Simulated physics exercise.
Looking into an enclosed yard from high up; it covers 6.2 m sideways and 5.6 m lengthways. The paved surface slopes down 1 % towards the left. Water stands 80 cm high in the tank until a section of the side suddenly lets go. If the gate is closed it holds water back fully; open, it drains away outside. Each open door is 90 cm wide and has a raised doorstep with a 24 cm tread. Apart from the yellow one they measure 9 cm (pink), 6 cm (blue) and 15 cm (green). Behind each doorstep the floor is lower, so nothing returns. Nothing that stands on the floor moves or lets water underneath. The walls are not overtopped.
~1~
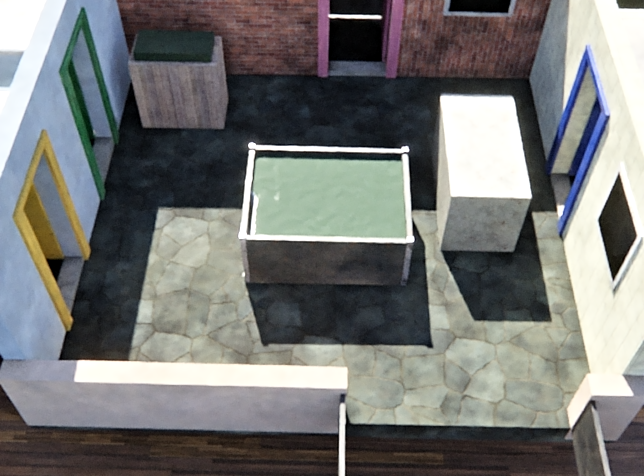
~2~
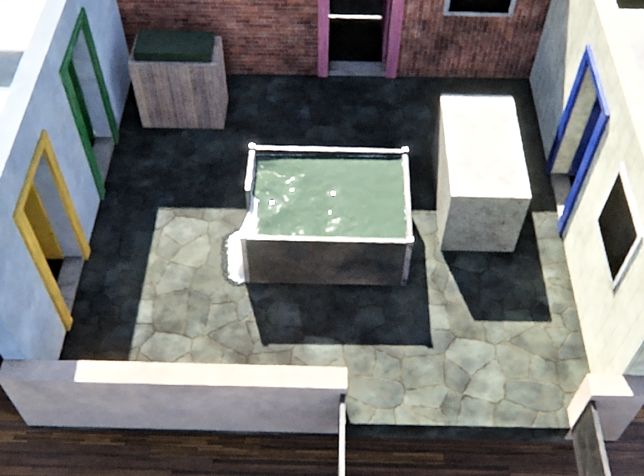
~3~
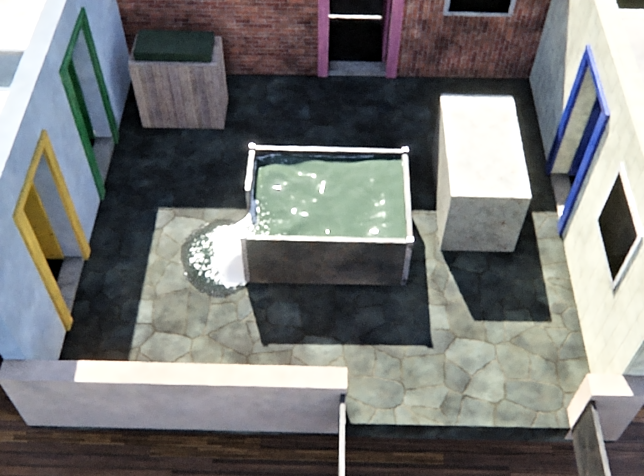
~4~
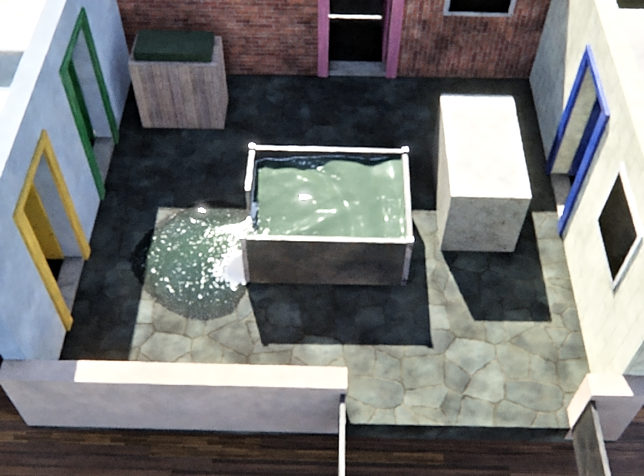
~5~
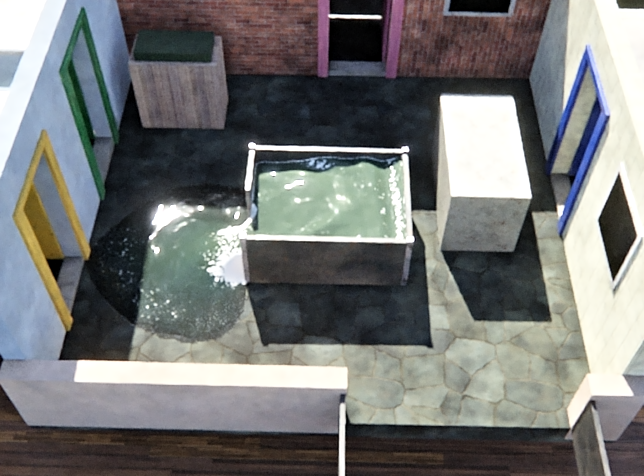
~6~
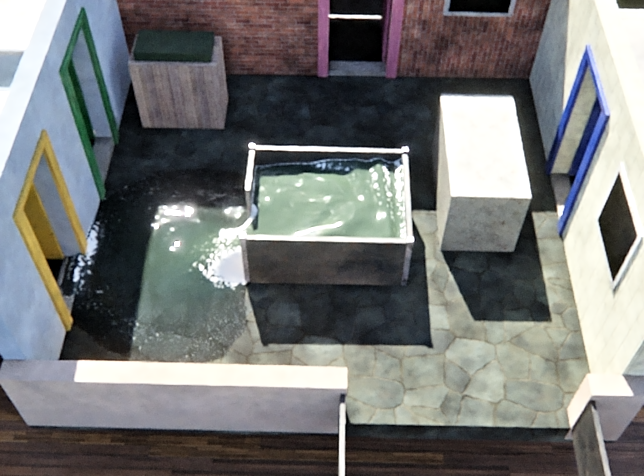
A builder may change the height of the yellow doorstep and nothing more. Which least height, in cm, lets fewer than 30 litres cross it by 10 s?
About 27 cm.
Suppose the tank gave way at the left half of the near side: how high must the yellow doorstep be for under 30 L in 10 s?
About 11.0 cm.
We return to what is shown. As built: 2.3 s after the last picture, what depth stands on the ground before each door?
Depths in cm: Pink 0, blue 0, green 12, yellow 22.
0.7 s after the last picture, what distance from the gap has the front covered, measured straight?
Some 3.4 m out.
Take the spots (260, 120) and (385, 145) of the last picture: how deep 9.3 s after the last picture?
Roughly 2 and 4 cm, in turn.
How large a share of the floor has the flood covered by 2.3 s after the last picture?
About 35 per cent.
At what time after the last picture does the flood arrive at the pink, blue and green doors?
Arrival: Pink 3.2 s, blue 7.0 s, green 0.2 s.
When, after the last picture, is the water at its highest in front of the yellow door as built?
Around 1.8 s.
Then, 0.7 s after the last picture water covers 25 % of the floor, deepest (40 cm) near (51, 397); 19 cm at the yellow door, 80 litres in over its 8 cm doorstep.
Then, 2.3 s after the last picture water covers 35 % of the floor, deepest (25 cm) near (240, 259); 22 cm at the yellow door, 282 litres in over its 8 cm doorstep.
Then, 9.3 s after the last picture water covers 95 % of the floor; 10 cm at the yellow door, 452 litres in over its 8 cm doorstep.
At the yellow door as built, the water peaked near 26 cm, 1.7 s after the last picture.
With a doorstep of 24 cm, 53 litres would have come in within the 10 s; with 32.5 cm, 5 litres. So under 30 litres takes about 27 cm.
